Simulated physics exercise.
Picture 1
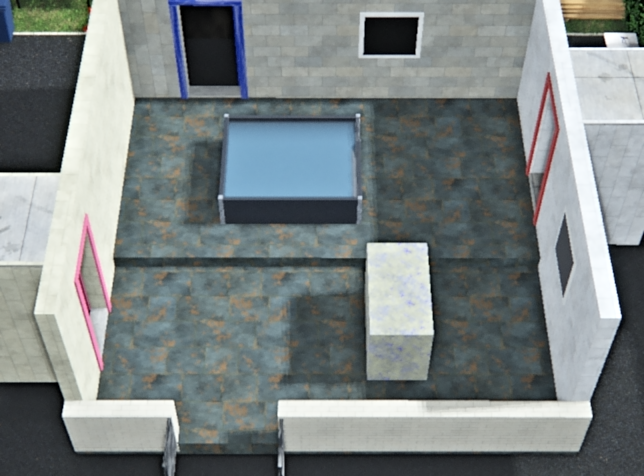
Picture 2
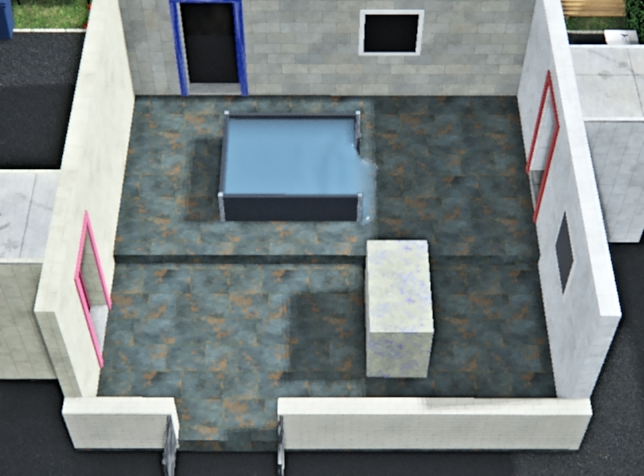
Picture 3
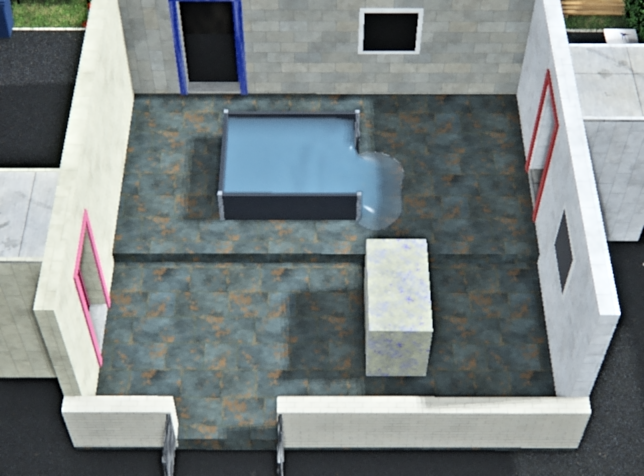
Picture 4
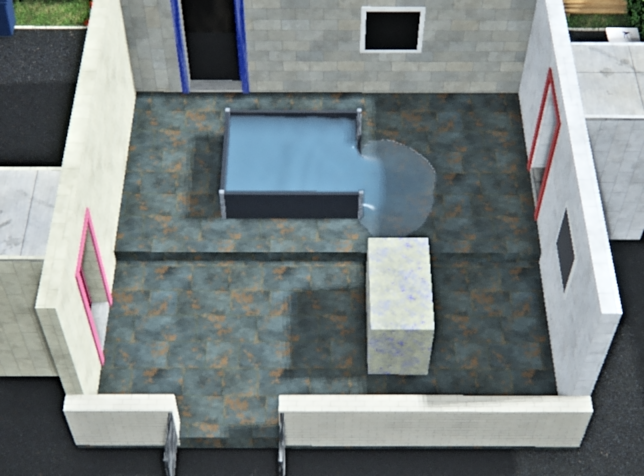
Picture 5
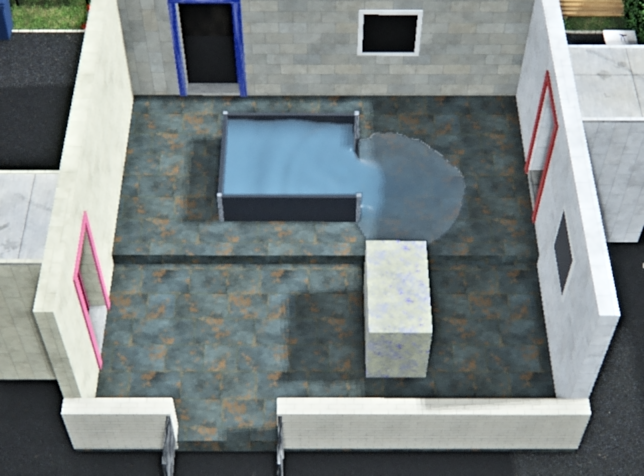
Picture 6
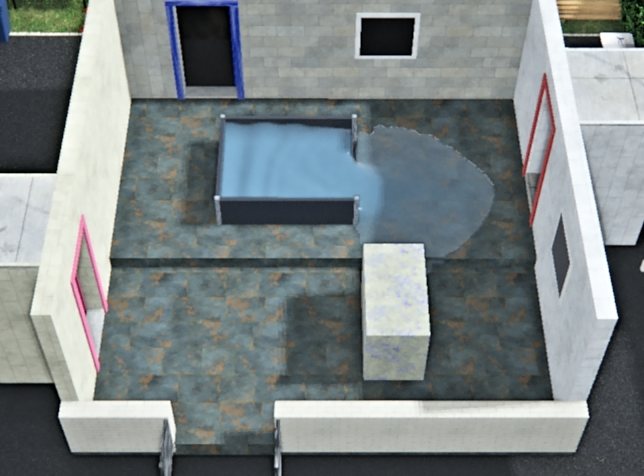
In a walled, stepped courtyard, water pouring from the right side of a dark-sided tank and fanning rightward across the tiles.
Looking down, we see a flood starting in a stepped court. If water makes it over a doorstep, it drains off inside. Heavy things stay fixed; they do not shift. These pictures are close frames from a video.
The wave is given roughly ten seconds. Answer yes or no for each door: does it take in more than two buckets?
Red door: Yes; blue door: No; pink door: No.
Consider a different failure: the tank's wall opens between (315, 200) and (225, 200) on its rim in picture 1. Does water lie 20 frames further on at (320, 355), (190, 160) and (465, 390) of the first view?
Submerged, bone-dry, submerged.
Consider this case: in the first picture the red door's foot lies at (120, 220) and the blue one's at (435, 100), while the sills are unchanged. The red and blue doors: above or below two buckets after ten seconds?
Lab note - red door stays within, blue door overshoots.
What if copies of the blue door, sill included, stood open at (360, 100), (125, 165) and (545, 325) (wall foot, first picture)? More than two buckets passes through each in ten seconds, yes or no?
They turn out short, short and over.
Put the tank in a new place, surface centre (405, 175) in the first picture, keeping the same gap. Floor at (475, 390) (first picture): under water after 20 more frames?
At that place: Under water.
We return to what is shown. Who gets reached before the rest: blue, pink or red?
The one in red.
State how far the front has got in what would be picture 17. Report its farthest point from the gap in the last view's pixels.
Roughly at (553, 394).
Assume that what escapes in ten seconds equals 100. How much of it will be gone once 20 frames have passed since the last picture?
My reading is about 70 per cent.
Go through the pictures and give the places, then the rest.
In the first frame, still water in the water tank at (291, 160).
In the second frame, the front is at (366, 220), out from the gap at (357, 184).
In the third frame, the front is at a hidden place, out from the gap at (356, 183).
In the fourth frame, the front is at (429, 171), out from the gap at (358, 182).
In the fifth frame, water pours out at (355, 185) and has run to (457, 177).
In the sixth frame, water pours out at (353, 188) and has run to (487, 206).
A moment on, water covers 20 % of the floor; the red door under two buckets in, the blue door not reached, the pink door not reached.
Next, water covers 30 % of the floor; the red door over two buckets in, the blue door not reached, the pink door not reached.
Then, water covers 35 % of the floor; the red door far over two buckets in, the blue door not reached, the pink door not reached.
Later, water covers 60 % of the floor; the red door far over two buckets in, the blue door wet at the sill, nothing in, the pink door not reached.
In the end, water covers 85 % of the floor; the red door far over two buckets in, the blue door wet at the sill, nothing in, the pink door wet at the sill, nothing in.
